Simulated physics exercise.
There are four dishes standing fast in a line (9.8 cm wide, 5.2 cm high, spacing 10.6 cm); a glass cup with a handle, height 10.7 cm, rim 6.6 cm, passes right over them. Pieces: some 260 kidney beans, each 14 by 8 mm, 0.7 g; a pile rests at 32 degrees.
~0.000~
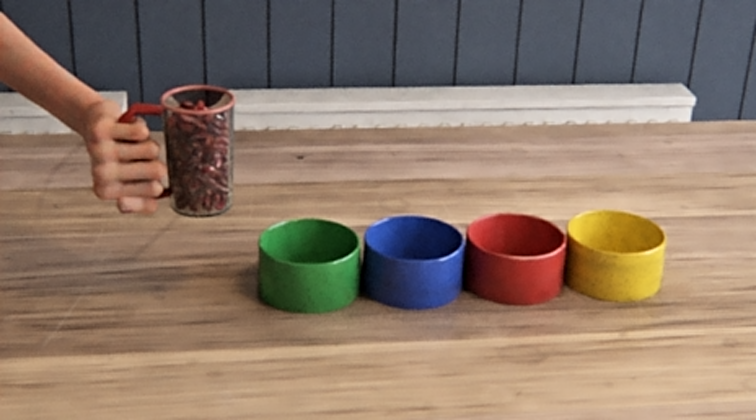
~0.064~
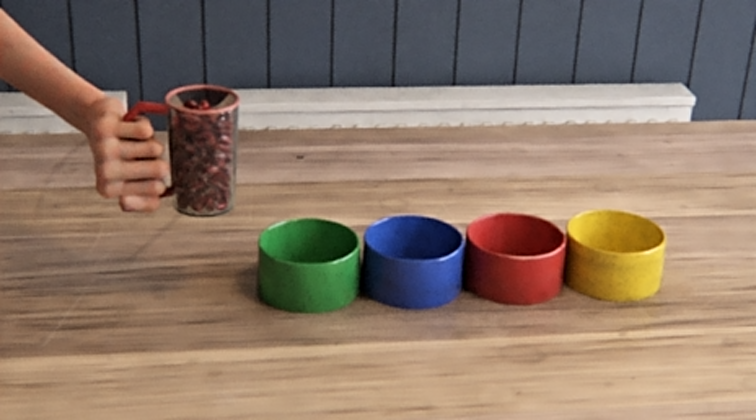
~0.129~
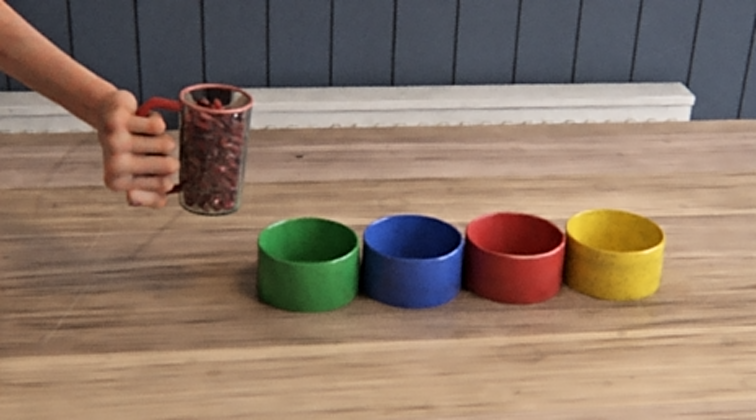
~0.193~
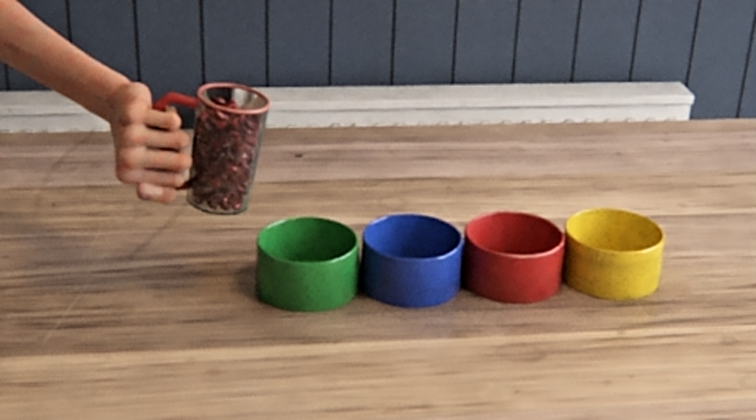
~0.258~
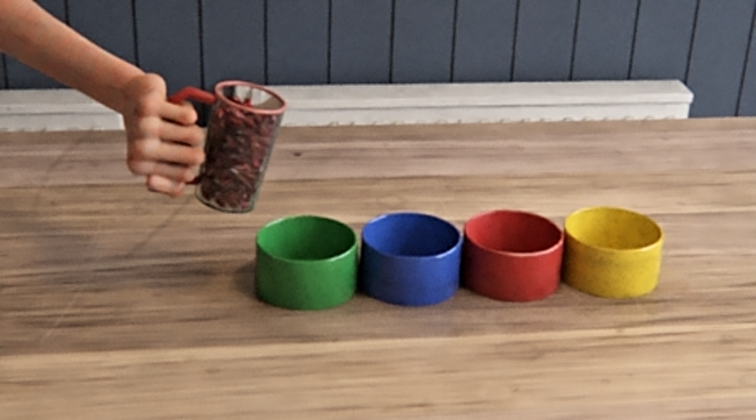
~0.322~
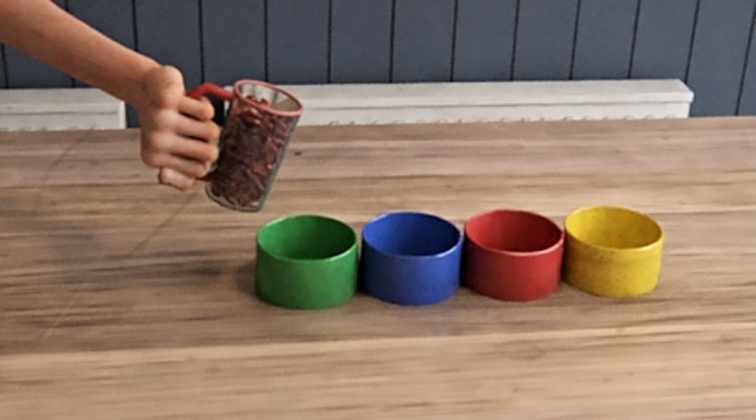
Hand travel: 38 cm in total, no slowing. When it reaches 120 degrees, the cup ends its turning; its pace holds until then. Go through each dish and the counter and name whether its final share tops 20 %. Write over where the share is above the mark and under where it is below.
Red: Under; blue: Under; green: Under; yellow: Over; counter: Under.
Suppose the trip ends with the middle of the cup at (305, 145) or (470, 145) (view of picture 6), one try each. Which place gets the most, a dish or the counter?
Top receivers, in order: Blue and red.
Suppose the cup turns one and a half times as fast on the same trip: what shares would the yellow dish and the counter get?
I'd expect yellow to end at 10 and the counter at 10.
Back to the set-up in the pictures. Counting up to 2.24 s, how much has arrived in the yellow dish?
I'd say close to 80 per cent at that point.
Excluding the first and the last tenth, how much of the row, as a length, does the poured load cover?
I'd estimate close to 12 cm.
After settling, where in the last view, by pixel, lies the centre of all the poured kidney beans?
Resting centre estimate: Around (617, 257).
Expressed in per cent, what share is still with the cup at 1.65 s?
About 75 %.
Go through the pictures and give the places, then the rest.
In the first picture, cup at (200, 153), tilt 0 degrees, lip at (234, 99), moved 0.0 cm; middle of the pieces at (196, 156); green dish at (309, 241); blue dish at (414, 238); red dish at (516, 235); yellow dish at (616, 232).
In the second picture, cup at (203, 152), tilt 1 degrees, lip at (238, 100), moved 0.3 cm; middle of the pieces at (200, 156).
In the third picture, cup at (213, 151), tilt 5 degrees, lip at (252, 101), moved 1.3 cm; middle of the pieces at (209, 155).
In the fourth picture, cup at (226, 151), tilt 9 degrees, lip at (269, 103), moved 2.6 cm; middle of the pieces at (221, 154).
In the fifth picture, cup at (238, 149), tilt 14 degrees, lip at (285, 105), moved 3.8 cm; middle of the pieces at (233, 152).
In the sixth picture, cup at (251, 148), tilt 19 degrees, lip at (302, 108), moved 5.1 cm; middle of the pieces at (247, 150); green dish at (307, 238); blue dish at (412, 234); red dish at (514, 231); yellow dish at (614, 228). Its pace works out near 70 degrees a second; the hand travels 19 cm a second.
After 1.12 s, tilt 75 degrees; cup holds 100 %.
Then, at 1.65 s, tilt 113 degrees; cup holds 75 %, red 15 %, yellow 5 %.
After 2.24 s, tilt 120 degrees; cup holds 0 %, red 10 %, yellow 80 %.
At rest (3.1 s), red 10 %, blue 0 %, green 0 %, yellow 80 %, counter 10 %.
